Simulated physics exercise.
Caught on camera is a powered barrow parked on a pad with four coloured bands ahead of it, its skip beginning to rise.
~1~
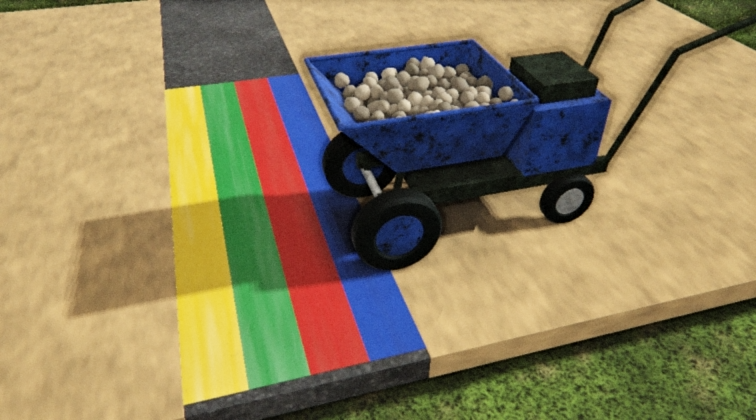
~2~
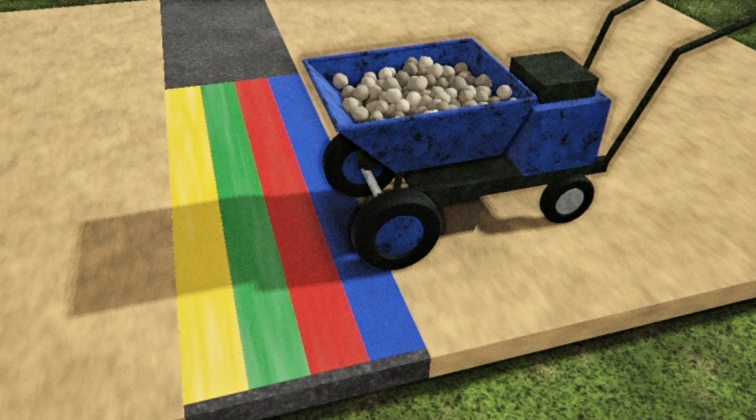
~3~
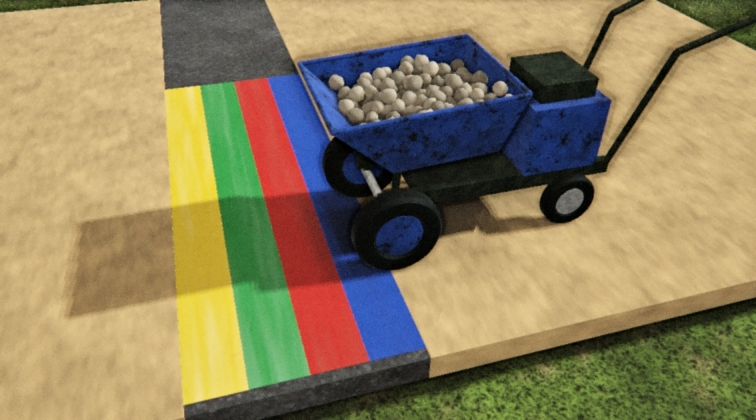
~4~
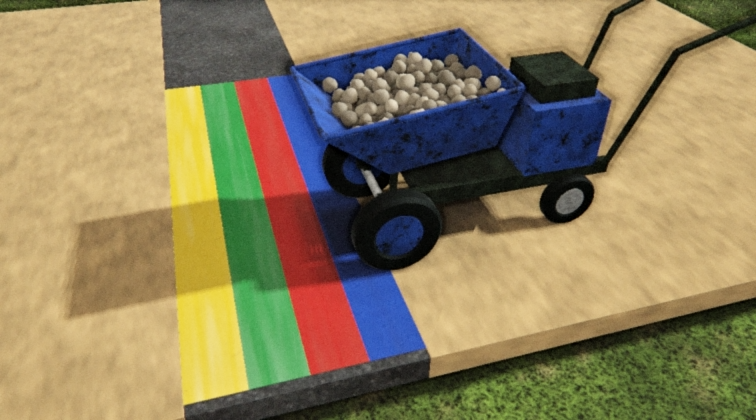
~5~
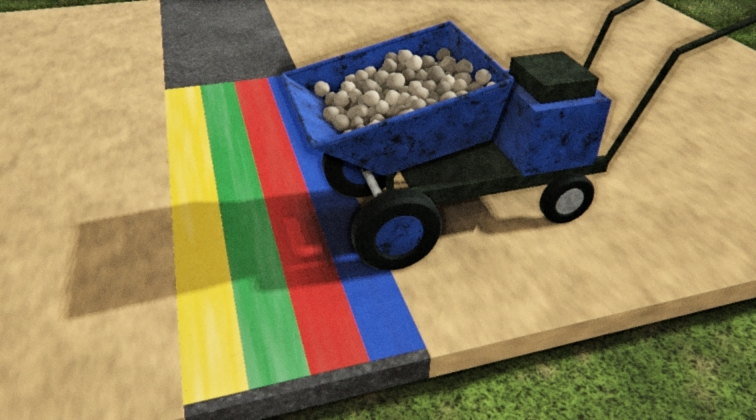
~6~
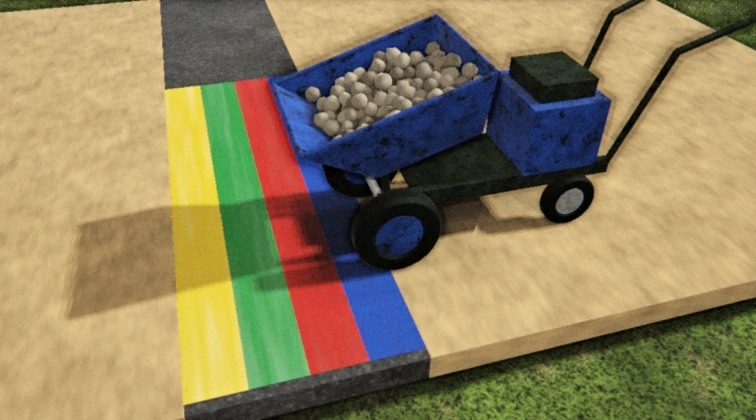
On a sandy pad beside grass, a blue powered barrow standing still, its skip of pebbles tilting toward four coloured bands.
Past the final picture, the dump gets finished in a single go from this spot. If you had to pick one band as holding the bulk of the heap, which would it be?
I would pick yellow.
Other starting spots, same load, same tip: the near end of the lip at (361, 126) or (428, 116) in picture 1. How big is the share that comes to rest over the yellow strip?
Roughly 30 per cent at the first spot and 20 per cent at the second.
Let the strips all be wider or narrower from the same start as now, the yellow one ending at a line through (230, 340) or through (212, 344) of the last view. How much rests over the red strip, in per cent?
In order, 0 % and 0 %.
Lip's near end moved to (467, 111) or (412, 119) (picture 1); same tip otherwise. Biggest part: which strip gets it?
Case 1 - the red strip; case 2 - the strip in green.
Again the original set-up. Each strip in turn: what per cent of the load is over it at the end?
In per cent, blue strip 0, red strip 0, green strip 15 and yellow strip 35.
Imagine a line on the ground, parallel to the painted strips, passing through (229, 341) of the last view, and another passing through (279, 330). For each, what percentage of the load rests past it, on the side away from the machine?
Roughly 70 and 90 %.
Shortly afterwards, skip tipped steeply; the whole lot in the skip.
Next, skip tipped right over; near two thirds in the skip; a little over the green strip; near a quarter over the yellow strip; only a few off the paint.
Some moments later, skip tipped right over; near a quarter in the skip; a little over the green strip; near a third over the yellow strip; near a third off the paint.
In the end, skip tipped right over; a little in the skip; none at all over the blue strip; none at all over the red strip; a little over the green strip; near a third over the yellow strip; near a third off the paint.
